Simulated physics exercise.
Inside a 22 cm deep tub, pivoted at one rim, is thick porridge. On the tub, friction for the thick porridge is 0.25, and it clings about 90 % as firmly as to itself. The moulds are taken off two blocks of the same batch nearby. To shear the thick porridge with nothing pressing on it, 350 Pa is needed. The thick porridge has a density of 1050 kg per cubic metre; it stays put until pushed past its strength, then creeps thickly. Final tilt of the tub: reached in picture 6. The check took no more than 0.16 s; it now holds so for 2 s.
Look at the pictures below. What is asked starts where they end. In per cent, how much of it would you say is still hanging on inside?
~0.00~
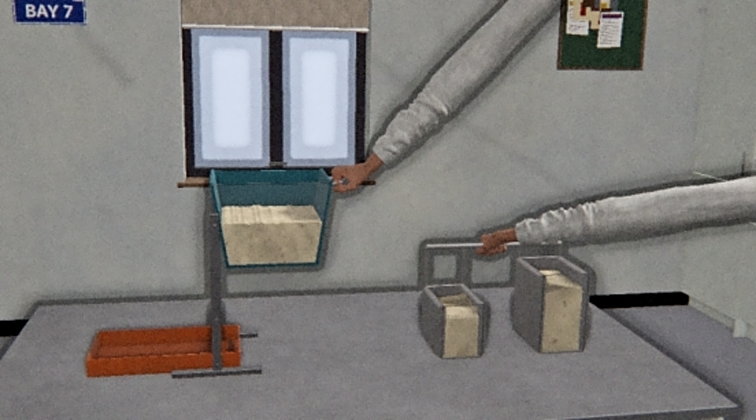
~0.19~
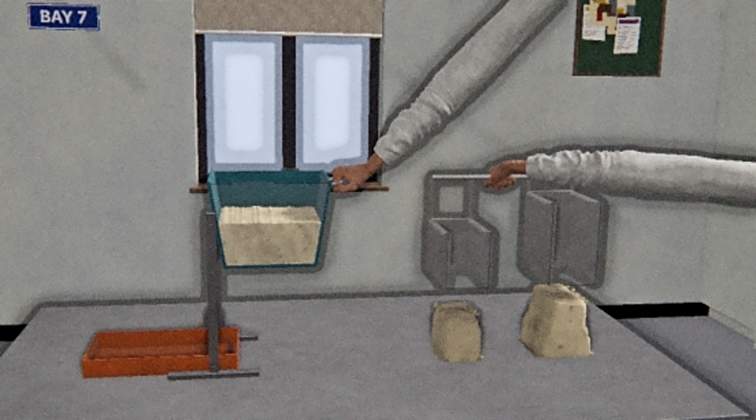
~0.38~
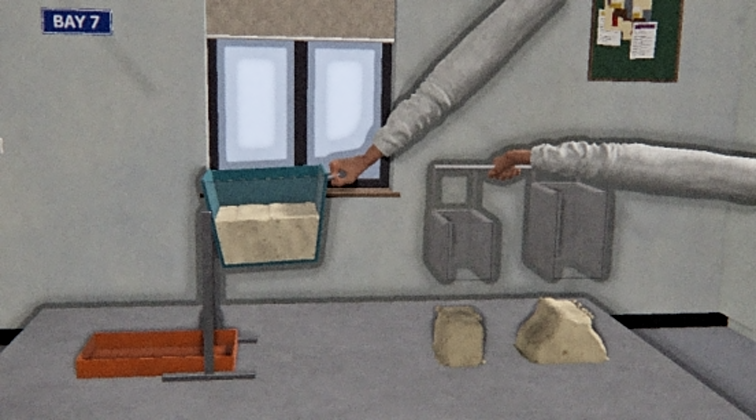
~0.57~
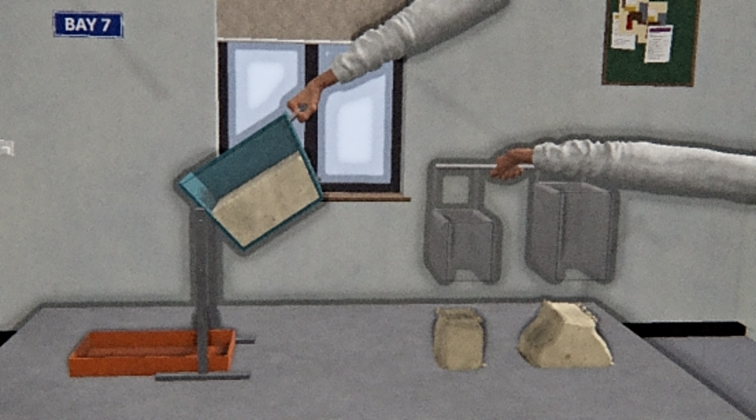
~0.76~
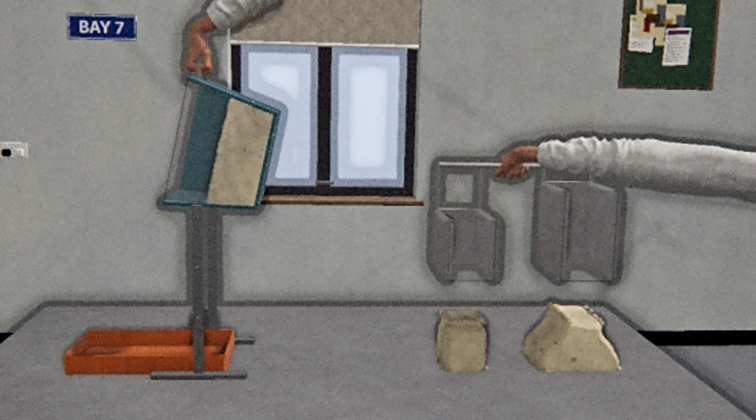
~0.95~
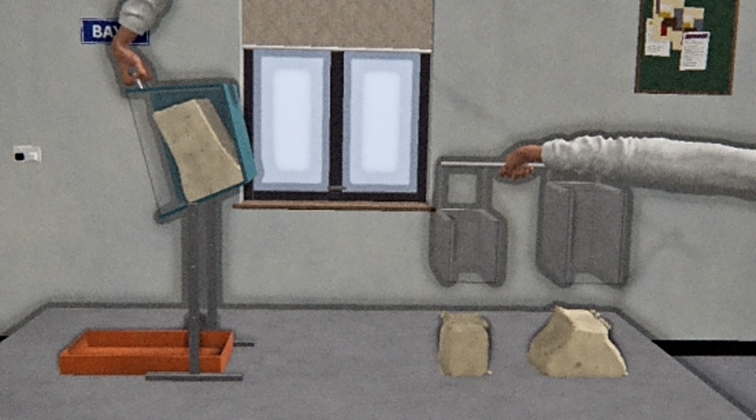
I would say around 0 percent.
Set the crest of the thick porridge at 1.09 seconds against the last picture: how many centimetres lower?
Roughly 14 cm.
After 1.09 s, the tub is at 104 degrees and holds 64 %.
After 1.26 s, the tub is at 104 degrees and holds 23 %.
After 1.43 s, the tub is at 104 degrees and holds 0 %.
After 1.60 s, the tub is at 104 degrees and holds 0 %.
After 2.95 s, the tub is at 104 degrees and holds 0 %.
